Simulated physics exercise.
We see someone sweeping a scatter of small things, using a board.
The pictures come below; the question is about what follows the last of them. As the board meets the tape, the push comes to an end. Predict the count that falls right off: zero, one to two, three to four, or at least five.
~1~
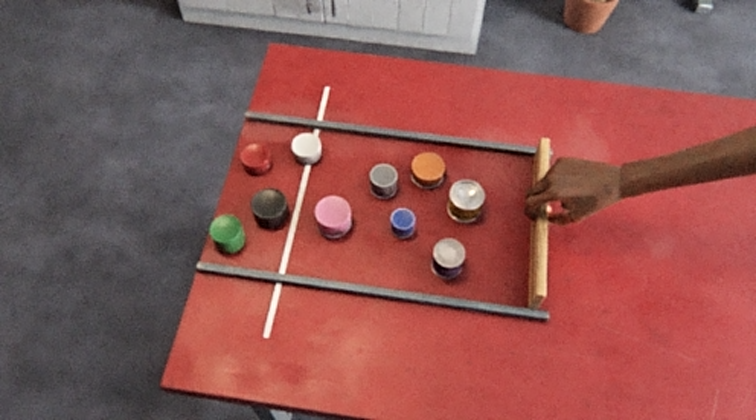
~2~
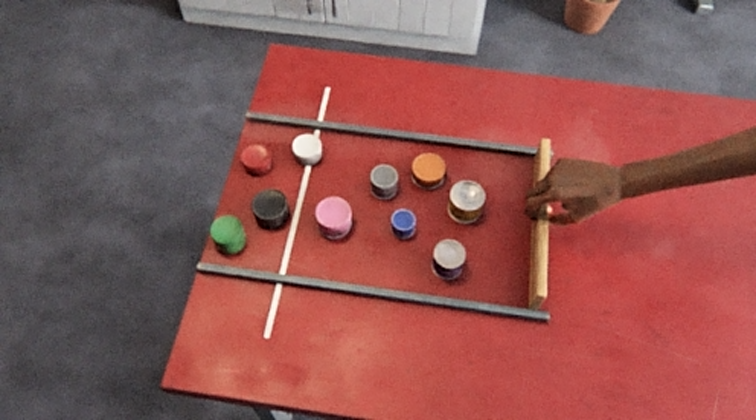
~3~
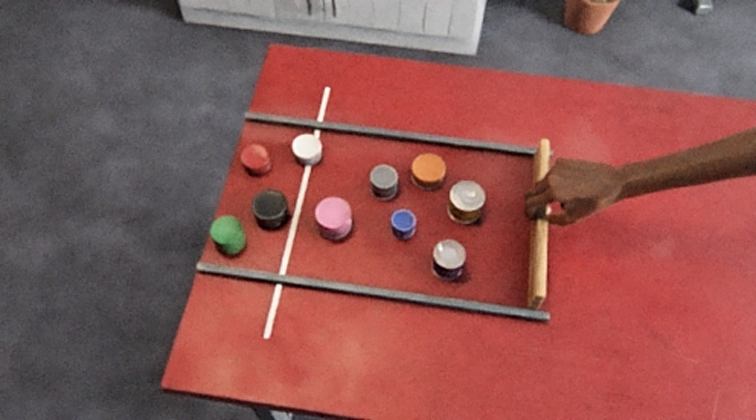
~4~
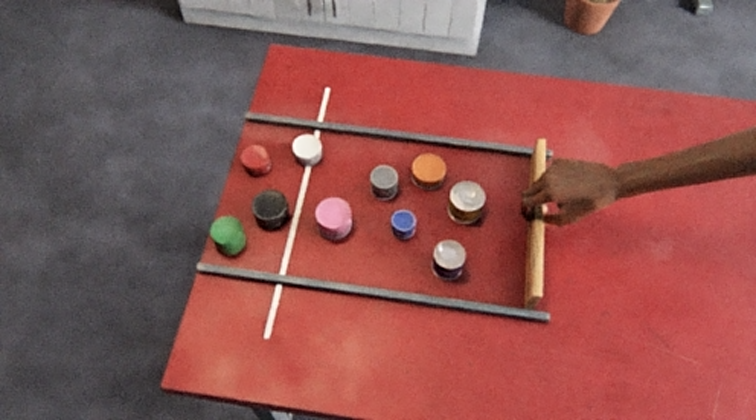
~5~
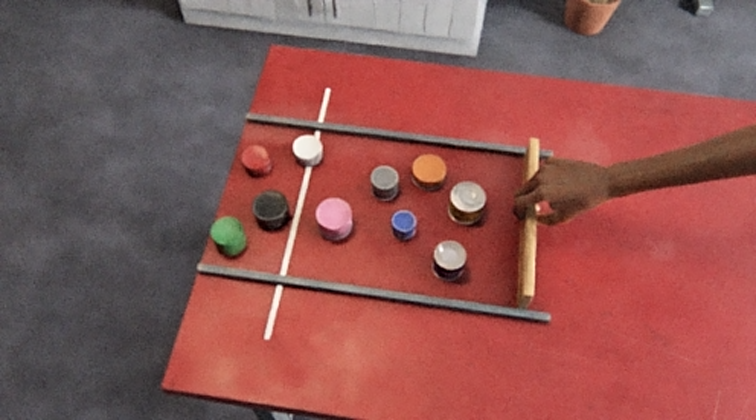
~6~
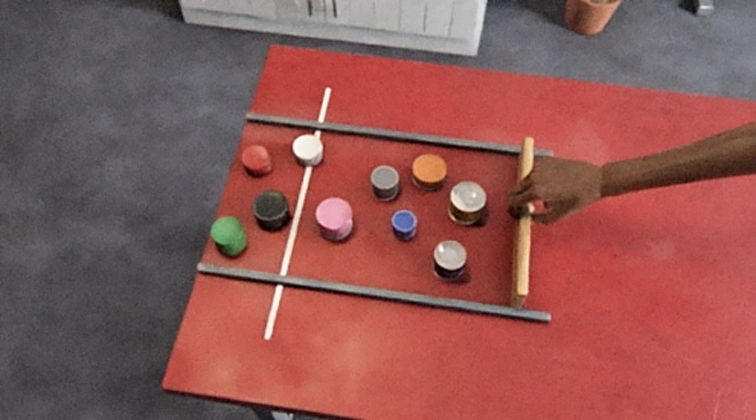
Okay, so the number that tips off the end comes to zero, I'd say.
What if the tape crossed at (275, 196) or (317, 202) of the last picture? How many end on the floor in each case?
You'd find 2 and then 0 on the floor.
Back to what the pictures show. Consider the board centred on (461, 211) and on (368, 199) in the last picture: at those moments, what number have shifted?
So far 2, and 6 at the second.
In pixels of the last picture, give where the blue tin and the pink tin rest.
Final positions - blue tin around (285, 211), pink tin around (256, 217).
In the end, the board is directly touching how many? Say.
4 of them.
Early on, none off yet; green tub at rest near (229, 236); red tub at rest near (257, 161); black tub at rest near (271, 210).
A while later, none off yet; green tub at rest near (229, 236); red tub at rest near (257, 161); black tub moving near (263, 209).
Finally, the number that fall off is zero.
